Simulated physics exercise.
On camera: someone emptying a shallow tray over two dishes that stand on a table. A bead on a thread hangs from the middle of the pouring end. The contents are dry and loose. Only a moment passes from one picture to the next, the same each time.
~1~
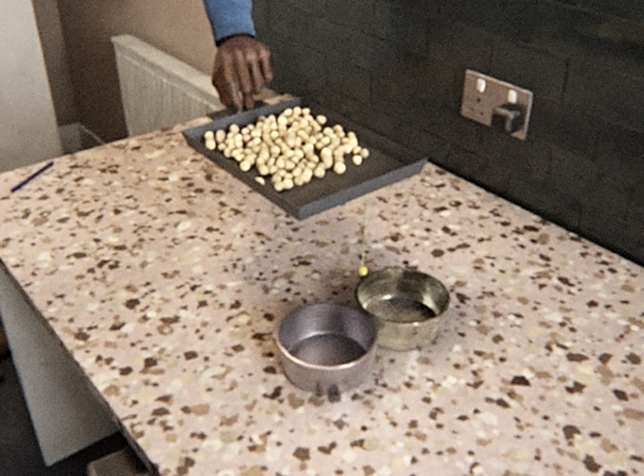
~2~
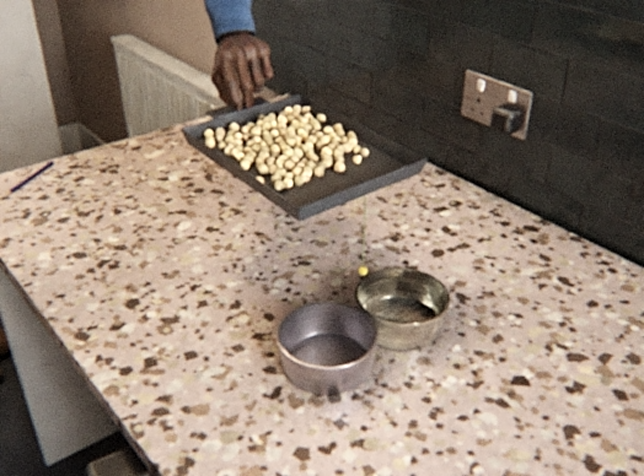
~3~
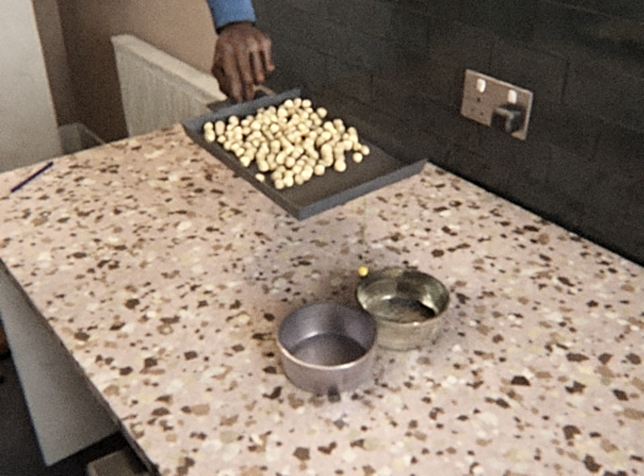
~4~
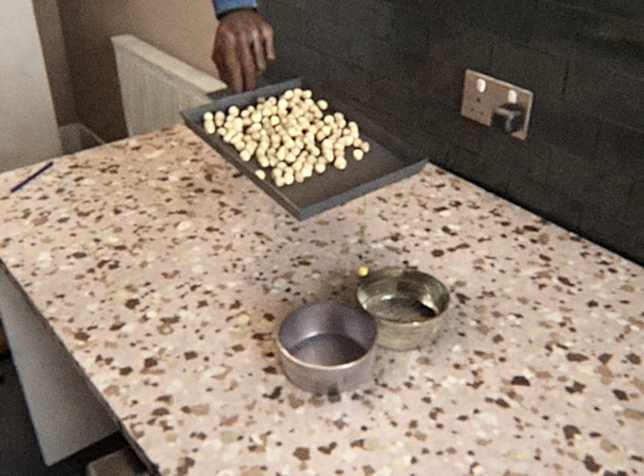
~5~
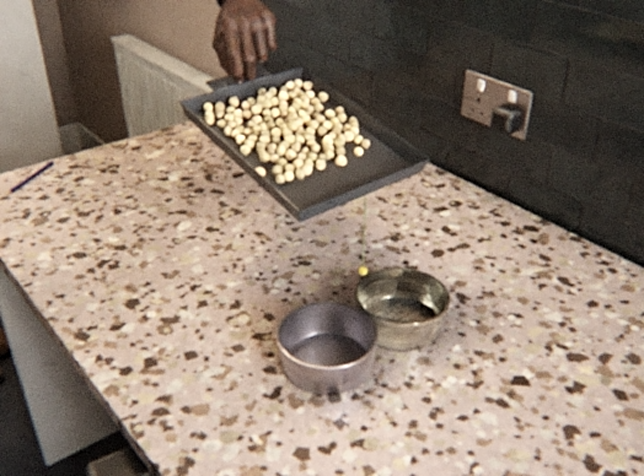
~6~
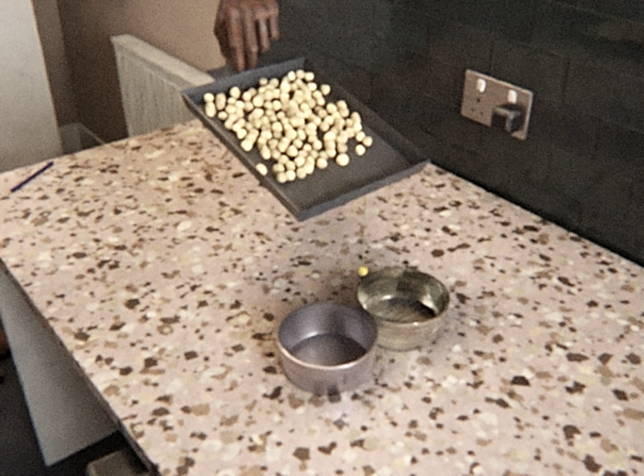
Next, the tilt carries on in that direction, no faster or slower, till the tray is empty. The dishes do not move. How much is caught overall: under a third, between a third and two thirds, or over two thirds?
In the dishes lies more than two thirds of it.
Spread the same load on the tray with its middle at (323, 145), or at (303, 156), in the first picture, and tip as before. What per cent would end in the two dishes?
Roughly 90 per cent, and 80 per cent.
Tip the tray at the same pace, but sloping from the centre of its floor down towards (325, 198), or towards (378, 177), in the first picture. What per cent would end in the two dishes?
The first gives 90 %, the second 30 %.
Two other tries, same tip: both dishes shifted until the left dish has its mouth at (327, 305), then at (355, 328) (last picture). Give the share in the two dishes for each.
Near 50 % and 90 %.
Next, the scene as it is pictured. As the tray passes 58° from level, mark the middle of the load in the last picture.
At about (353, 169).
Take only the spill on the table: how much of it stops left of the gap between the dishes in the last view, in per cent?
Close to 0 per cent.
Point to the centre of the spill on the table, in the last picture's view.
Near (495, 349).
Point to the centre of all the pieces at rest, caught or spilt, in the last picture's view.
Roughly at (389, 328).
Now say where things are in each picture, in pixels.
The first frame shows corners of the pouring end at (300, 204) and (422, 158), level; middle of the load at (283, 146), macadamia nuts; left dish at (359, 372); right dish at (434, 329); bead on its thread at (363, 270).
The second frame shows corners of the pouring end at (300, 205) and (422, 158), level; middle of the load at (283, 145).
The third frame shows corners of the pouring end at (300, 205) and (422, 158), tipped barely, level across its low end; middle of the load at (283, 140).
The fourth frame shows corners of the pouring end at (301, 206) and (423, 158), tipped a little, level across its low end; middle of the load at (284, 134).
The fifth frame shows corners of the pouring end at (301, 207) and (424, 158), tipped a little, level across its low end; middle of the load at (284, 128).
The sixth frame shows corners of the pouring end at (302, 208) and (424, 158), tipped a little, level across its low end; middle of the load at (286, 122); left dish at (359, 372); right dish at (434, 329).
Soon, tray tipped steeply; nearly all on the tray; a stray few in the air.
A while on, tray tipped right over; about a third on the tray; a small part in the left dish; about a quarter in the right dish; a stray few outside both; about a third in the air.
Towards the end, tray tipped past a quarter turn; about a third in the left dish; about half in the right dish; a small part outside both.
Finally, tray tipped past a quarter turn; about a third in the left dish; about half in the right dish; a small part outside both.
